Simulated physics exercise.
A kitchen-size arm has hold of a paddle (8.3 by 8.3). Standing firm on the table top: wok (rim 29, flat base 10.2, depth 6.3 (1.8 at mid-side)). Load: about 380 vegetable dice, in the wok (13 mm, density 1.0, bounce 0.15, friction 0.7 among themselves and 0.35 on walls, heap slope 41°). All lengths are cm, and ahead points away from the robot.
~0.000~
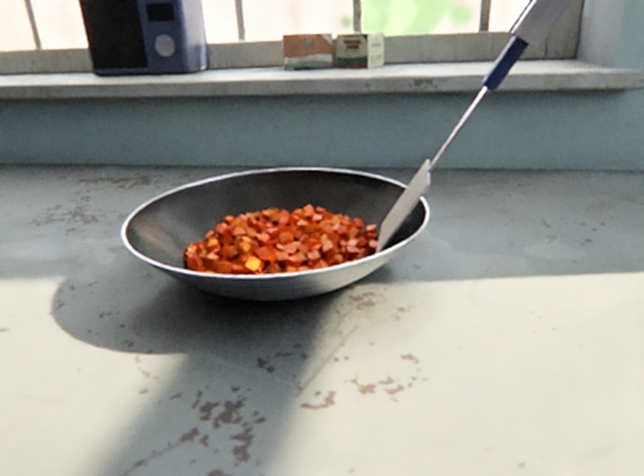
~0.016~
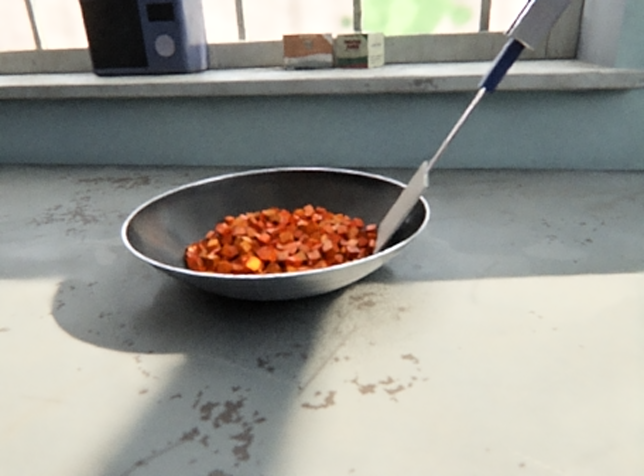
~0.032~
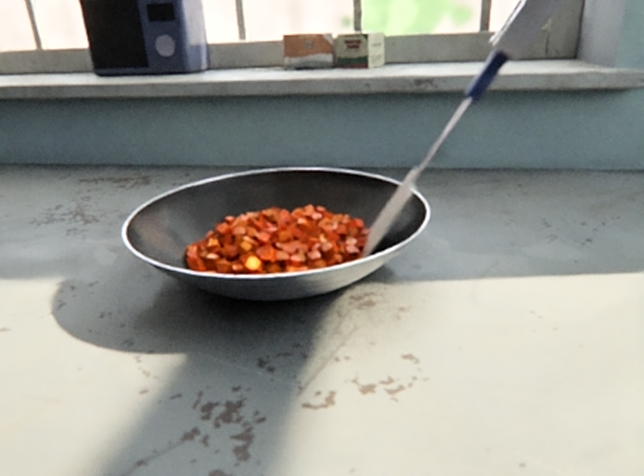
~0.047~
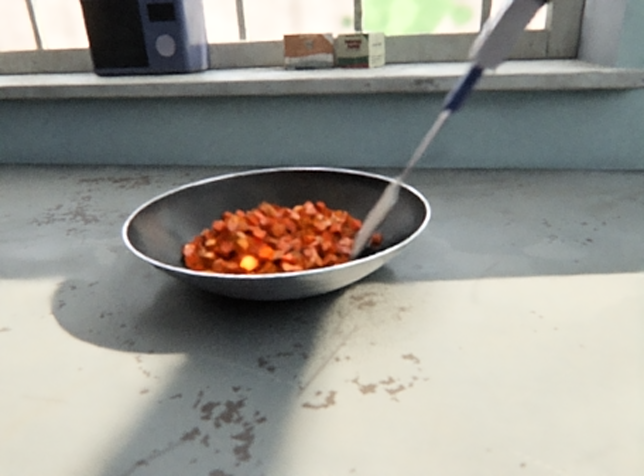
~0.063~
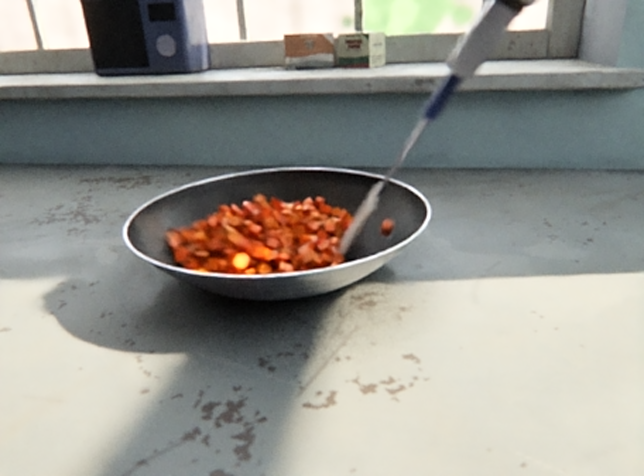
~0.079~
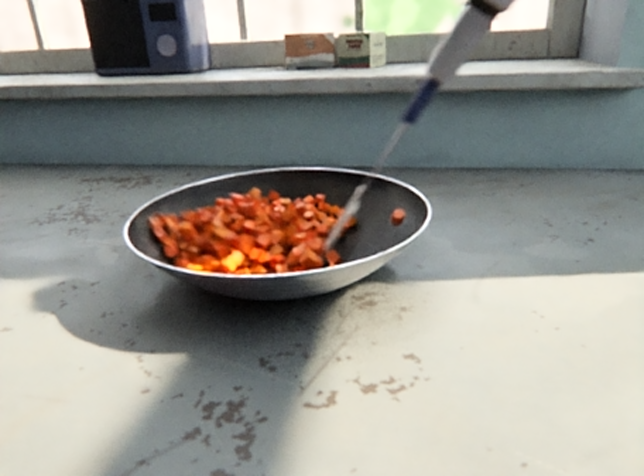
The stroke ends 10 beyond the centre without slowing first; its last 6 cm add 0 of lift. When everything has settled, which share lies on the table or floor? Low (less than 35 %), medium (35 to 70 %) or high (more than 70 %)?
A medium share, 35 to 70 %, ends on the table or floor.
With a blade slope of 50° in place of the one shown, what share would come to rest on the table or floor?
In that case some 50 per cent.
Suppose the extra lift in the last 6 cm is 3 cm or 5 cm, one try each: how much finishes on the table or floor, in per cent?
Some 55 and 45 per cent.
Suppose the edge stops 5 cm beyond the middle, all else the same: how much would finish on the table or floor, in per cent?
It would be near 15 per cent.
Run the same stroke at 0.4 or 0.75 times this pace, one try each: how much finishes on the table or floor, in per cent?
About 35 and 40 per cent.
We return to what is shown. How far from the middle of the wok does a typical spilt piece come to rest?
About 30 cm.
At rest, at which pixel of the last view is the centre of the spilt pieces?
Near (52, 246).
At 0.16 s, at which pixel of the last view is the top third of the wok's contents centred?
At about (185, 208).
After 0.12 s, sloping 58°, highest piece 9 above the table; 377 in the wok, 2 on the blade or in flight.
After 0.16 s, sloping 58°, highest piece 11 above the table; 367 in the wok, 12 on the blade or in flight.
After 0.38 s, sloping 58°, highest piece 11 above the table; 184 in the wok, 72 on the table or floor, 123 on the blade or in flight.
After 1.43 s, sloping 58°, highest piece 7 above the table; 195 on the table or floor, 184 in the wok.
At rest, 195 on the table or floor, 184 in the wok. That is 51 % on the table or floor.
